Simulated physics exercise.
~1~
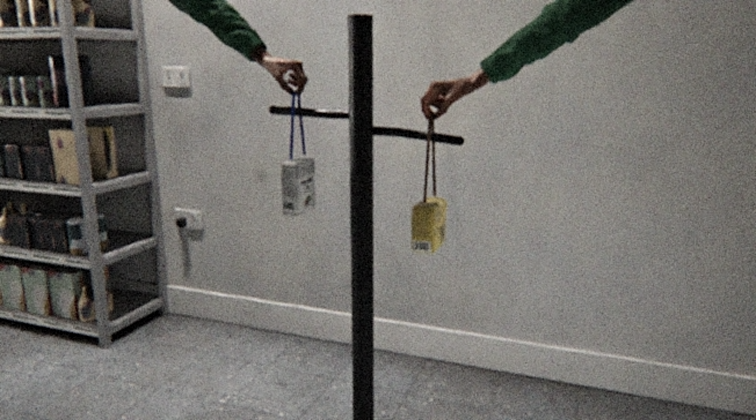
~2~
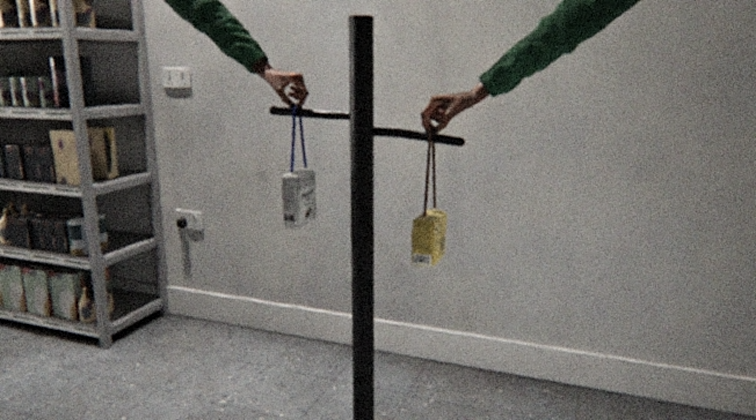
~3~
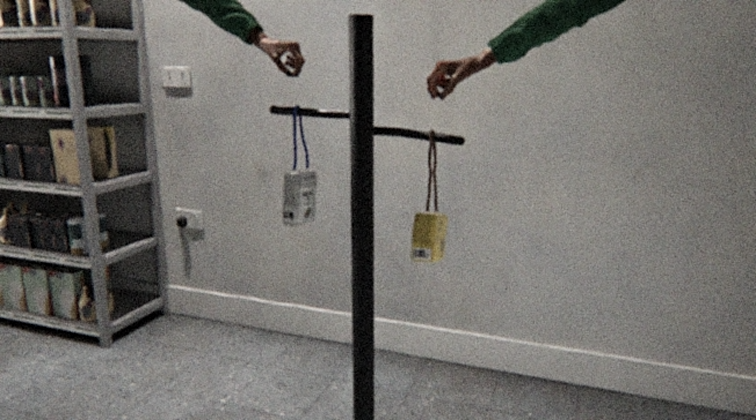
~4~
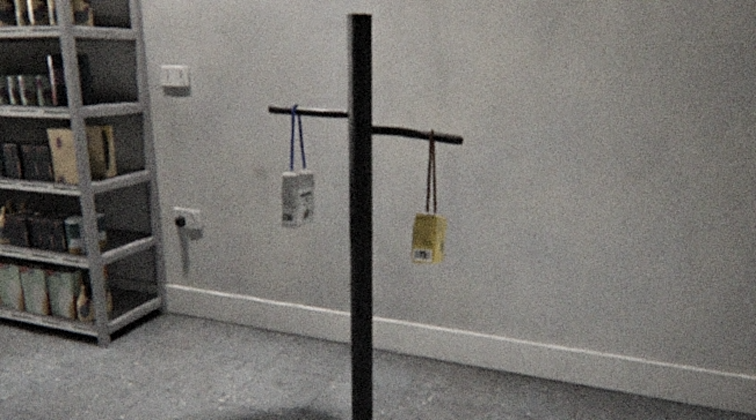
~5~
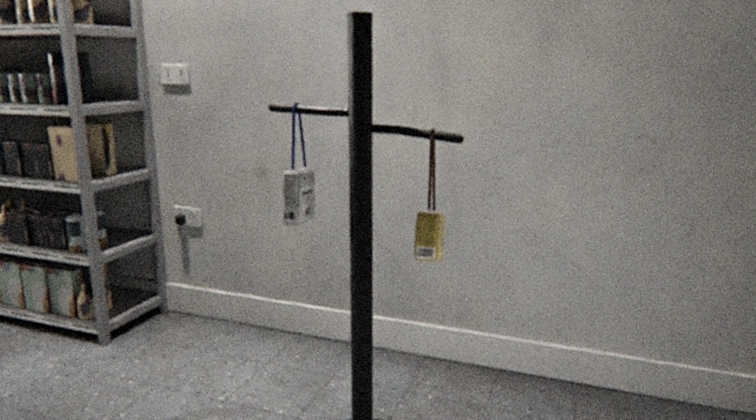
Two hands in green sleeves lower a white pouch and a yellow pouch by their loops onto the left and right pegs of a dark post, then let go and withdraw, and both pouches stay hanging, turning slightly, beside a shelf of goods.
